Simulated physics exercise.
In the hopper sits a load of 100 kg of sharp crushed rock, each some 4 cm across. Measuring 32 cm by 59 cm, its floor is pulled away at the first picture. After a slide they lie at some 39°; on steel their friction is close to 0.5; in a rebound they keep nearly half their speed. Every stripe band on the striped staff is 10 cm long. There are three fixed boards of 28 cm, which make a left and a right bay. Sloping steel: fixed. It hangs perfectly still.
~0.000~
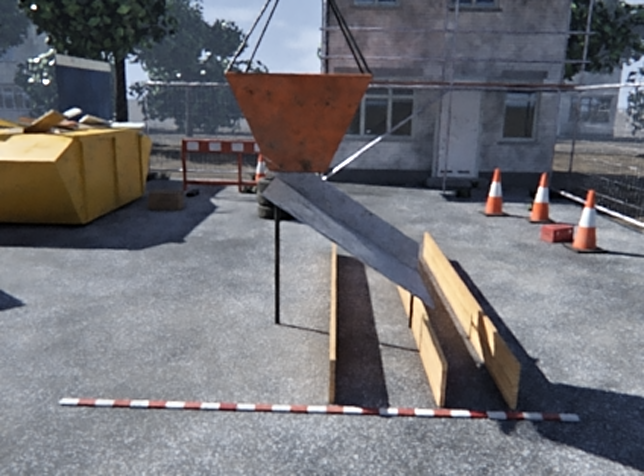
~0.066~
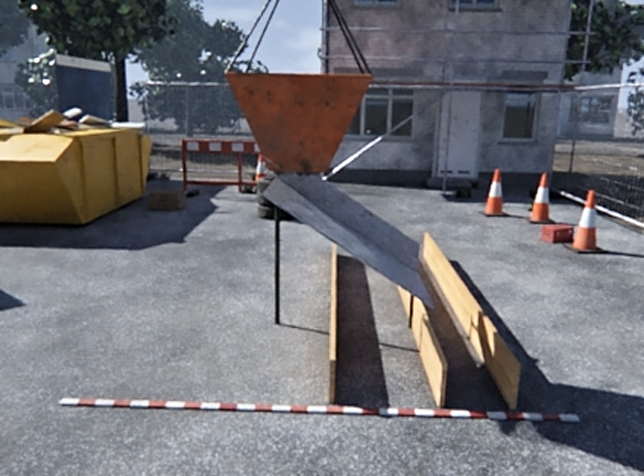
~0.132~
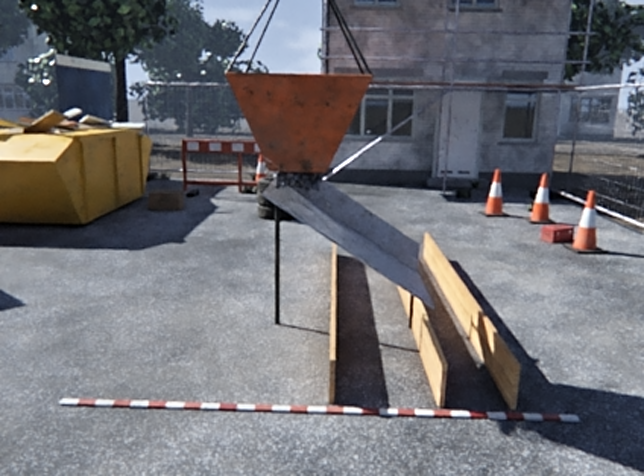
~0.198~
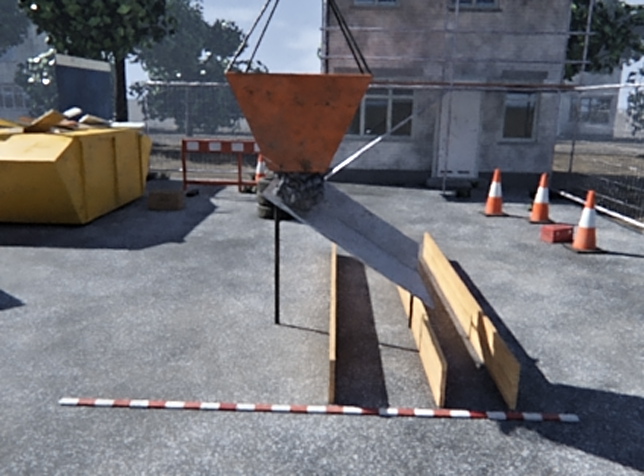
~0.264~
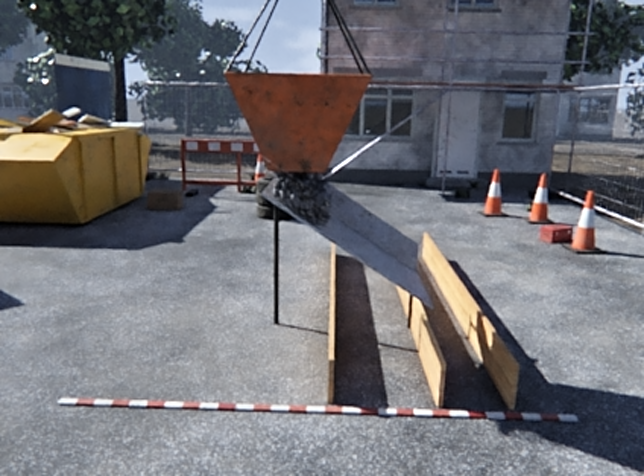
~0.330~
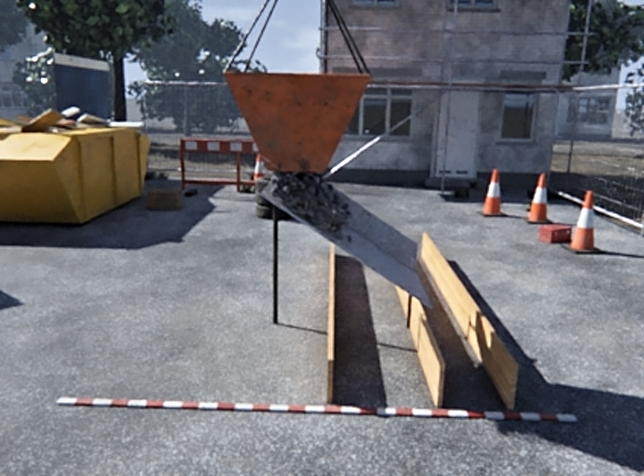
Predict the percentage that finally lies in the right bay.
99 per cent, roughly.
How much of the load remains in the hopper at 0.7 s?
Some 0 per cent is still held.
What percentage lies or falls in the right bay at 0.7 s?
By then, 5 %.
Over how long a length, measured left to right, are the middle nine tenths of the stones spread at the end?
Roughly 30 cm.
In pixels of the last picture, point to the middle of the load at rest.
Their centre ends up around (457, 347).
After 0.7 s, 0 % in the hopper, 96 % on the steel, 4 % falling or lying in the right bay; the stones farthest right are at (466, 322).
After 1.1 s, 0 % in the hopper, 60 % on the steel, 2 % falling or lying in the left bay, 38 % falling or lying in the right bay; the stones farthest right are at (489, 343).
After 1.7 s, 0 % in the hopper, 16 % on the steel, 1 % falling or lying in the left bay, 82 % falling or lying in the right bay; the stones farthest right are at (510, 340).
After 2.6 s, 0 % in the hopper, 99 % falling or lying in the right bay, 1 % falling or lying right of the bays; the stones farthest right are at (525, 355).
After 4.5 s, 0 % in the hopper, 99 % in the right bay, 1 % right of the bays; the stones farthest right are at (521, 351).
